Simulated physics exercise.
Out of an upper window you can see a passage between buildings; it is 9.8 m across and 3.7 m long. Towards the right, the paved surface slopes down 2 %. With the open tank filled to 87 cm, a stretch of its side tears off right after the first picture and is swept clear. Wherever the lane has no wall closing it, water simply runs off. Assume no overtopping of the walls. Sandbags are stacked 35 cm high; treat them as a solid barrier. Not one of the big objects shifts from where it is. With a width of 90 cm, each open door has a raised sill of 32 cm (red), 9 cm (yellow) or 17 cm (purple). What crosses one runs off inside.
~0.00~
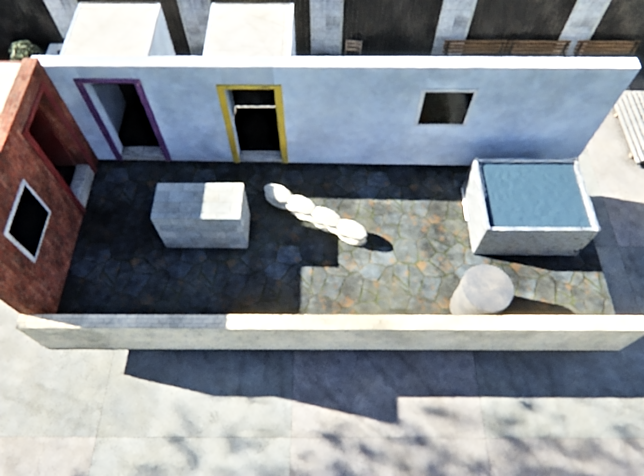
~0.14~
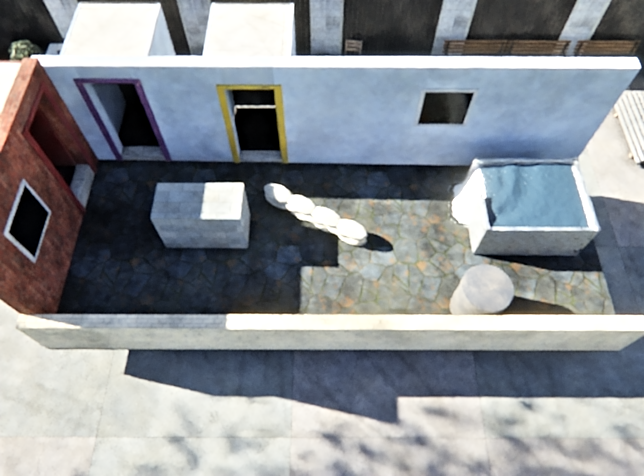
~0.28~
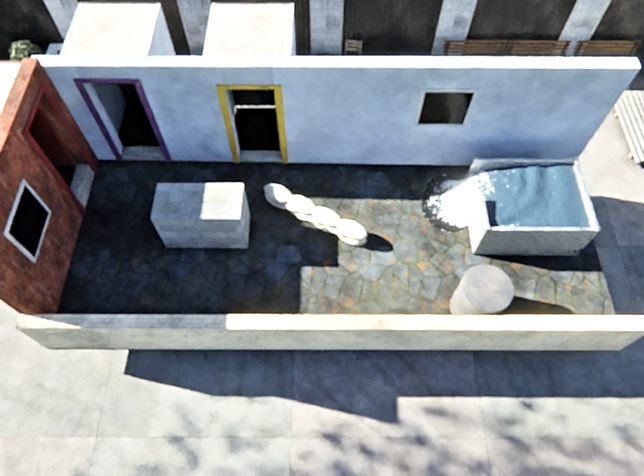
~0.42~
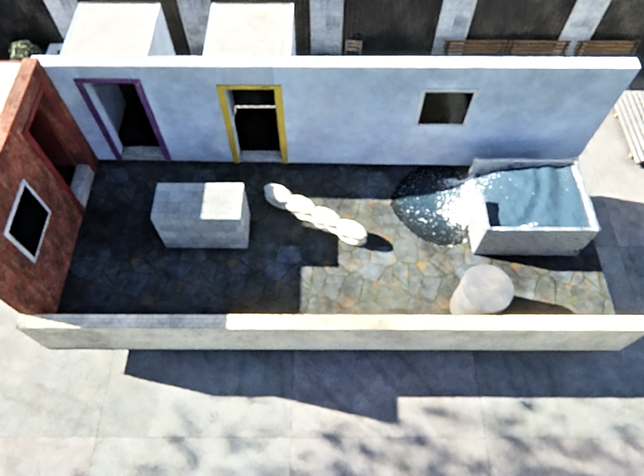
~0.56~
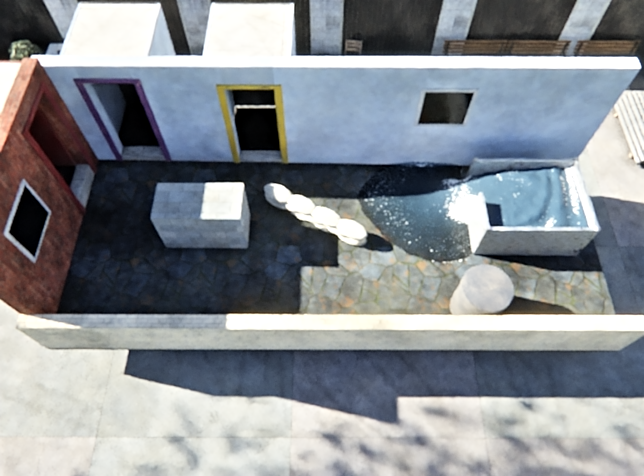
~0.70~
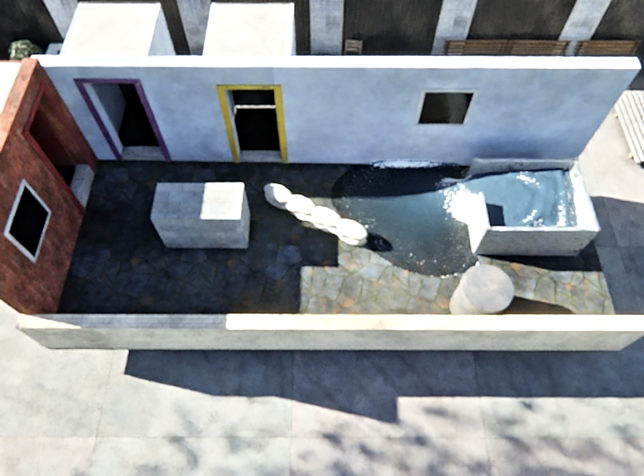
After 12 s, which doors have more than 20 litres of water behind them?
In the end the red door most likely comes up short; the yellow door most likely surpasses the limit; the purple door most likely comes up short.
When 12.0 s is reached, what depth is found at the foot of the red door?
It's about 1.0 cm.
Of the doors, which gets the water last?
Last door: Red.
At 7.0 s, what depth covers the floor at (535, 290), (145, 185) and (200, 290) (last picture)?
The depths come out at 1, 10 and 5 centimetres, in the order listed.
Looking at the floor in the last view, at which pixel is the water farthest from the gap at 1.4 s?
I'd put it near pixel (228, 165) of the last picture.
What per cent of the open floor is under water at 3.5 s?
Near 60 per cent is wet.
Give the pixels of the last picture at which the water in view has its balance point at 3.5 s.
(372, 213).
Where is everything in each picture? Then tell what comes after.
The open tank at (533, 195) is whole and still, 87 cm deep, in the first picture.
The front is at (461, 185), 0.5 m from the gap at (471, 196); 0.2 m2 of floor is under water; 87 cm left at the back of the open tank, in the second picture.
The front is at (426, 211), 0.9 m from the gap at (471, 196); 0.8 m2 of floor is under water; 87 cm left at the back of the open tank, in the third picture.
The front is at (396, 208), 1.5 m from the gap at (471, 197); 2.1 m2 of floor is under water; 86 cm left at the back of the open tank, in the fourth picture.
The front is at (363, 195), 2.1 m from the gap at (471, 197); 3.8 m2 of floor is under water; 77 cm left at the back of the open tank, in the fifth picture.
The front is at (337, 190), 2.7 m from the gap at (471, 197); 5.3 m2 of floor is under water; 73 cm left at the back of the open tank, in the sixth picture.
After 1.4 s water covers 30 % of the floor and is deepest (44 cm) near (463, 197); red door not reached, yellow door 7 cm at the sill, 0 L in, purple door not reached.
After 2.2 s water covers 45 % of the floor and is deepest (31 cm) near (463, 197); red door not reached, yellow door 18 cm at the sill, 3 L in, purple door 7 cm at the sill, 0 L in.
After 3.5 s water covers 60 % of the floor and is deepest (25 cm) near (305, 173); red door 20 cm at the sill, 0 L in, yellow door 18 cm at the sill, 94 L in, purple door 5 cm at the sill, 0 L in.
After 7.0 s water covers 80 % of the floor and is deepest (13 cm) near (454, 331); red door 9 cm at the sill, 0 L in, yellow door 8 cm at the sill, 132 L in, purple door 10 cm at the sill, 0 L in.
After 12.0 s water covers 90 % of the floor and is deepest (15 cm) near (470, 243); red door 1 cm at the sill, 0 L in, yellow door 6 cm at the sill, 132 L in, purple door 2 cm at the sill, 0 L in.
